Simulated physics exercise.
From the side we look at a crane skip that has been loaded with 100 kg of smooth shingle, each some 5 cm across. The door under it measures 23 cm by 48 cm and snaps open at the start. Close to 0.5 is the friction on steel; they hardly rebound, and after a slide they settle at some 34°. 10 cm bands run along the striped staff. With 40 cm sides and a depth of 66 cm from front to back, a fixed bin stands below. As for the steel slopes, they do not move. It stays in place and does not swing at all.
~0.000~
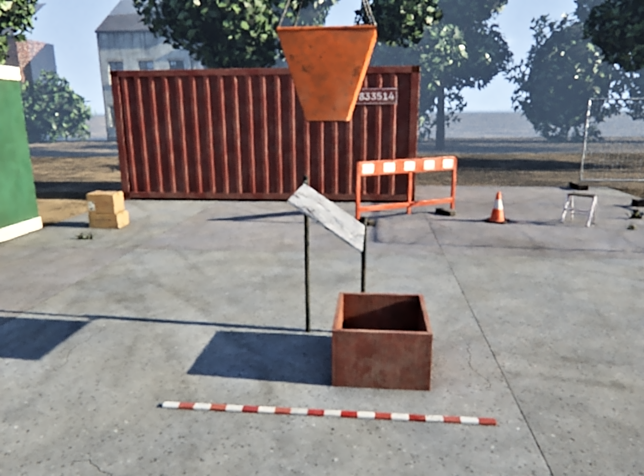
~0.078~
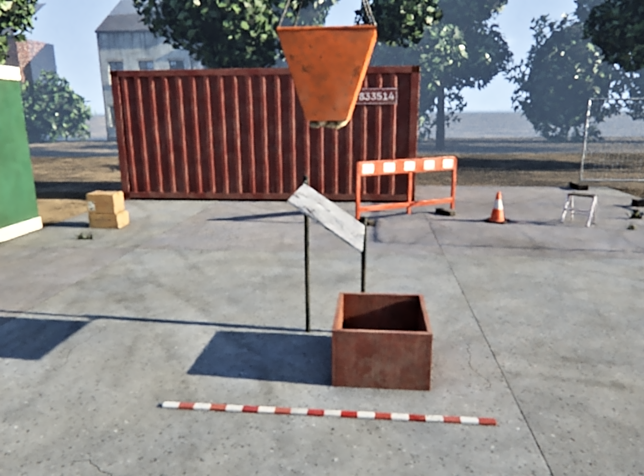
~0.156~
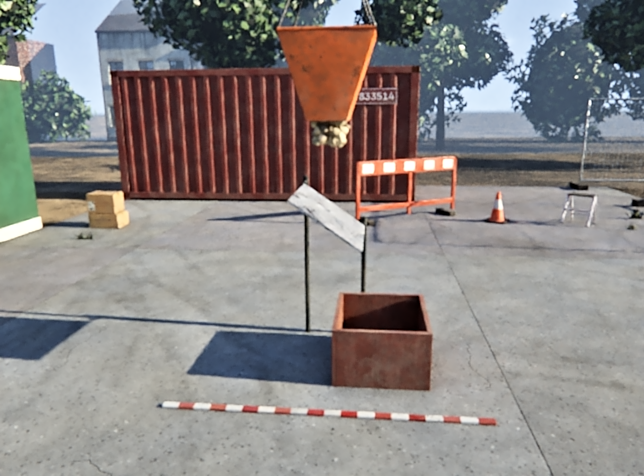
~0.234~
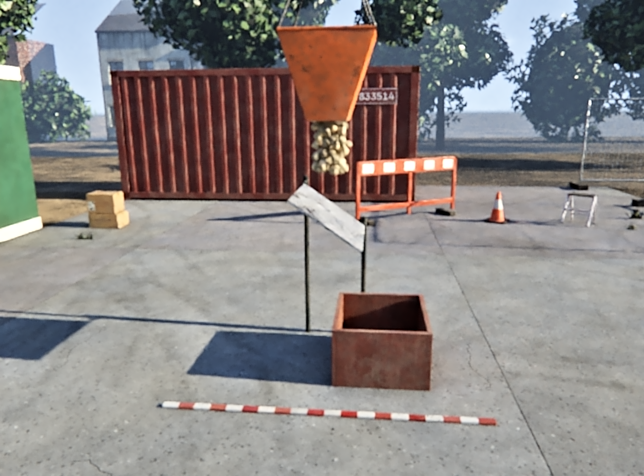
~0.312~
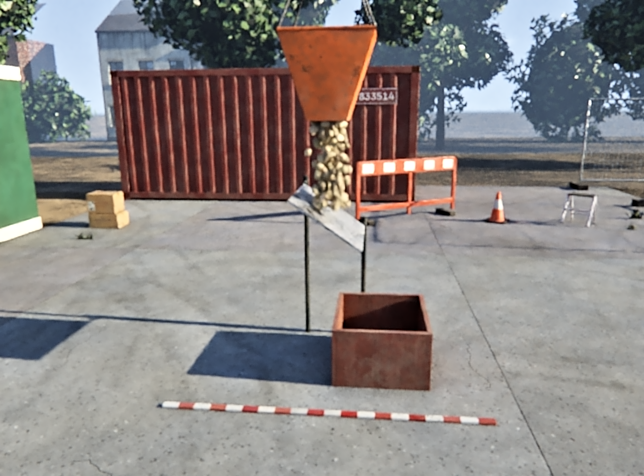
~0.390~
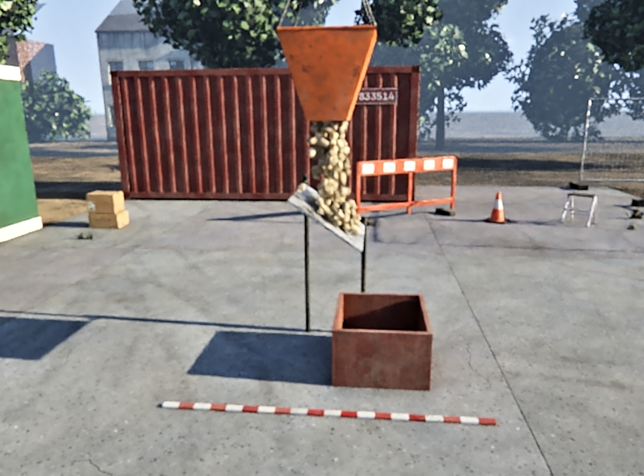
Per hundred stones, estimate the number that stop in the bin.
Roughly 34 of every hundred stones stop there.
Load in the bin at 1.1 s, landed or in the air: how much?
About 40 per cent of it.
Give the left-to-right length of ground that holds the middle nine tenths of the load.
Roughly 140 cm.
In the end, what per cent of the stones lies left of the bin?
Result: About 0 in a hundred.
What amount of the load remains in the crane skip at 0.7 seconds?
I'd put it near 5 per cent.
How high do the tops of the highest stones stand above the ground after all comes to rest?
Max stone height at rest approx 18 cm.
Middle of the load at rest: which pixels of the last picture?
Middle at rest: Roughly (453, 362).
After 0.7 s, 6 % in the crane skip, 37 % on the steel, 20 % falling or lying left of the bin, 26 % falling or lying in the bin, 11 % falling or lying beside or right of the bin; the stones farthest right are at (457, 332).
After 1.1 s, 0 % in the crane skip, 9 % on the steel, 1 % falling or lying left of the bin, 38 % falling or lying in the bin, 52 % falling or lying beside or right of the bin; the stones farthest right are at (551, 361).
After 1.7 s, 0 % in the crane skip, 34 % falling or lying in the bin, 65 % falling or lying beside or right of the bin.
After 2.6 s, 0 % in the crane skip, 34 % falling or lying in the bin, 65 % falling or lying beside or right of the bin.
After 4.5 s, 0 % in the crane skip, 34 % in the bin, 65 % beside or right of the bin.
